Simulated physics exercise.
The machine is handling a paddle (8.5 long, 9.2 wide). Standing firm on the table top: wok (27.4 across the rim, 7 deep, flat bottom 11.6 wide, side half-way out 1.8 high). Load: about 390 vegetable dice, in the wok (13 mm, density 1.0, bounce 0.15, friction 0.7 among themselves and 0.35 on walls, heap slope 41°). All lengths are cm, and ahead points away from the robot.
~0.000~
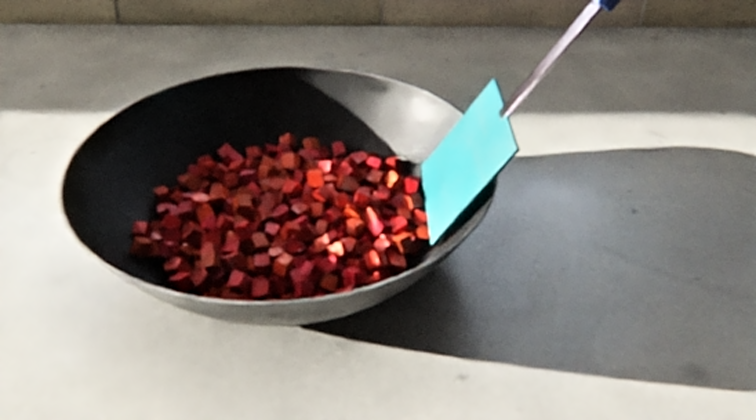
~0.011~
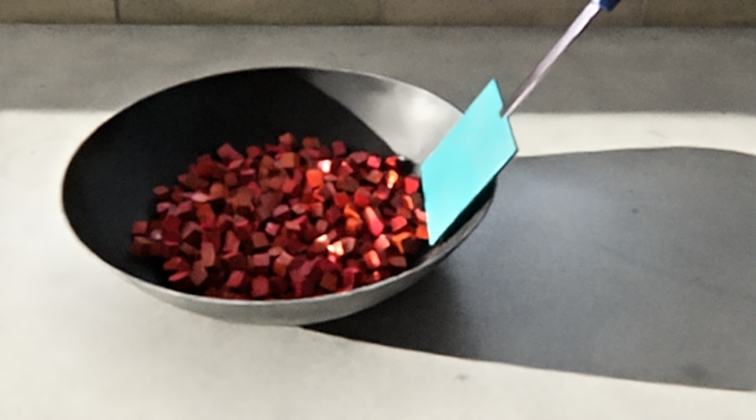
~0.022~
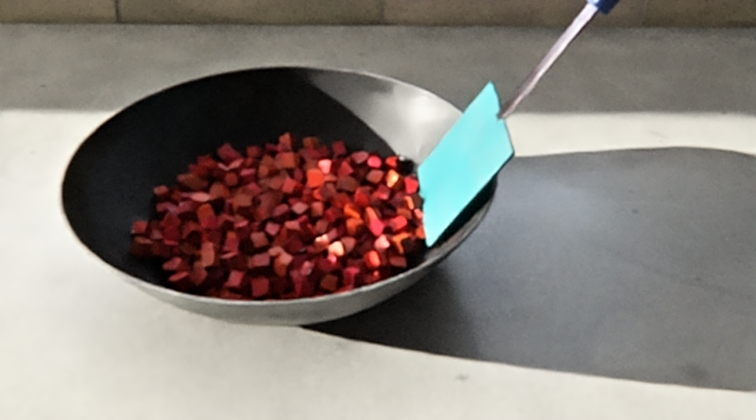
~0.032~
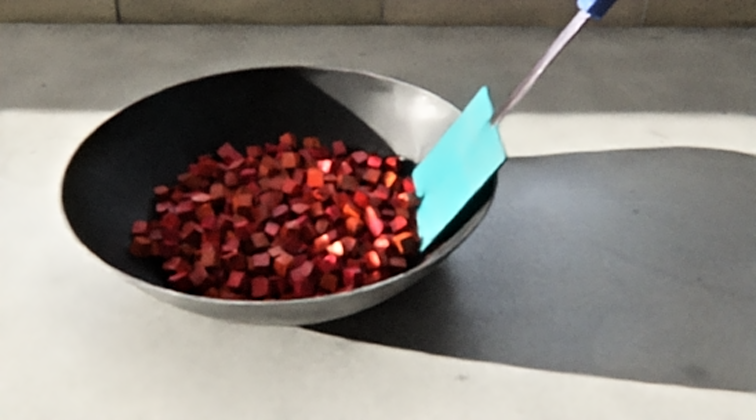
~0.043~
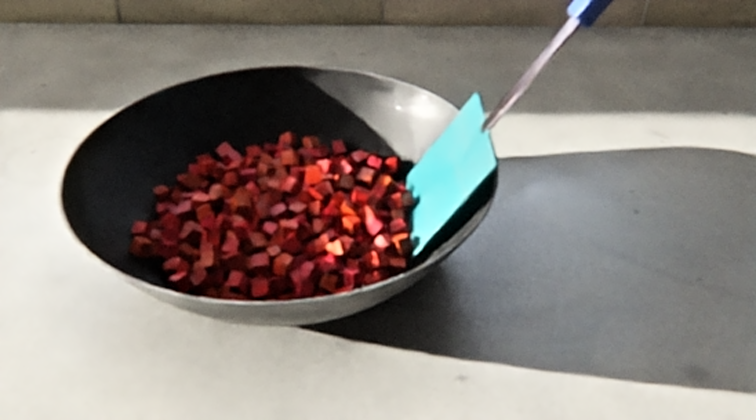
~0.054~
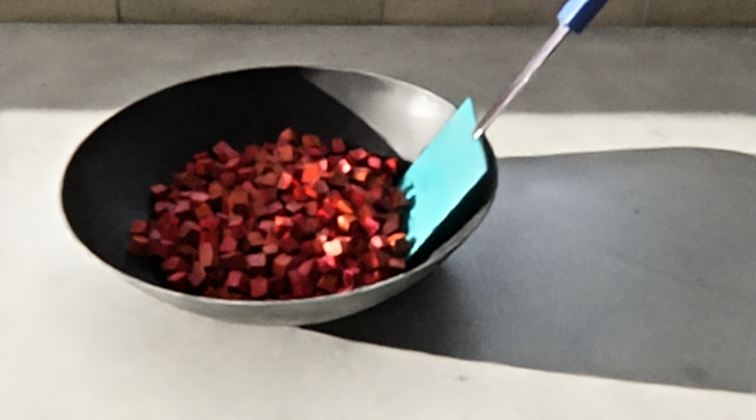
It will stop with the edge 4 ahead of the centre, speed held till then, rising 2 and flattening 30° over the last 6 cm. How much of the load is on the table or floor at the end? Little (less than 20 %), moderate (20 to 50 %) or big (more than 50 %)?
A little share, less than 20 %, ends on the table or floor.
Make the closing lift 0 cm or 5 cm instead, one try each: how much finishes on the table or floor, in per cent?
About 5 and 0 per cent.
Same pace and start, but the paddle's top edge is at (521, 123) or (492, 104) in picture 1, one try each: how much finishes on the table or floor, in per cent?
Some 0 and 0 per cent.
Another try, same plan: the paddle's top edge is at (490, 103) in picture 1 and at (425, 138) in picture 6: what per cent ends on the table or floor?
Some 15 per cent.
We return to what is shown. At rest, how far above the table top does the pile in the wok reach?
About 8.5 cm.
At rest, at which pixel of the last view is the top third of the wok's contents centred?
At about (143, 189).
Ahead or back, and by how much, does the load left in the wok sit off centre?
Roughly 5.5 cm ahead.
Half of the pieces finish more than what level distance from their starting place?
About 6 cm.
After 0.14 s, sloping 57°, highest piece 9 above the table; 390 in the wok.
After 0.23 s, sloping 43°, highest piece 14 above the table; 388 in the wok, 2 on the blade or in flight.
After 0.47 s, sloping 27°, highest piece 8 above the table; 381 in the wok, 8 on the table or floor, 1 on the blade or in flight.
After 1.52 s, sloping 27°, highest piece 8 above the table; 381 in the wok, 9 on the table or floor.
At rest, 381 in the wok, 9 on the table or floor. That is 2 % on the table or floor.
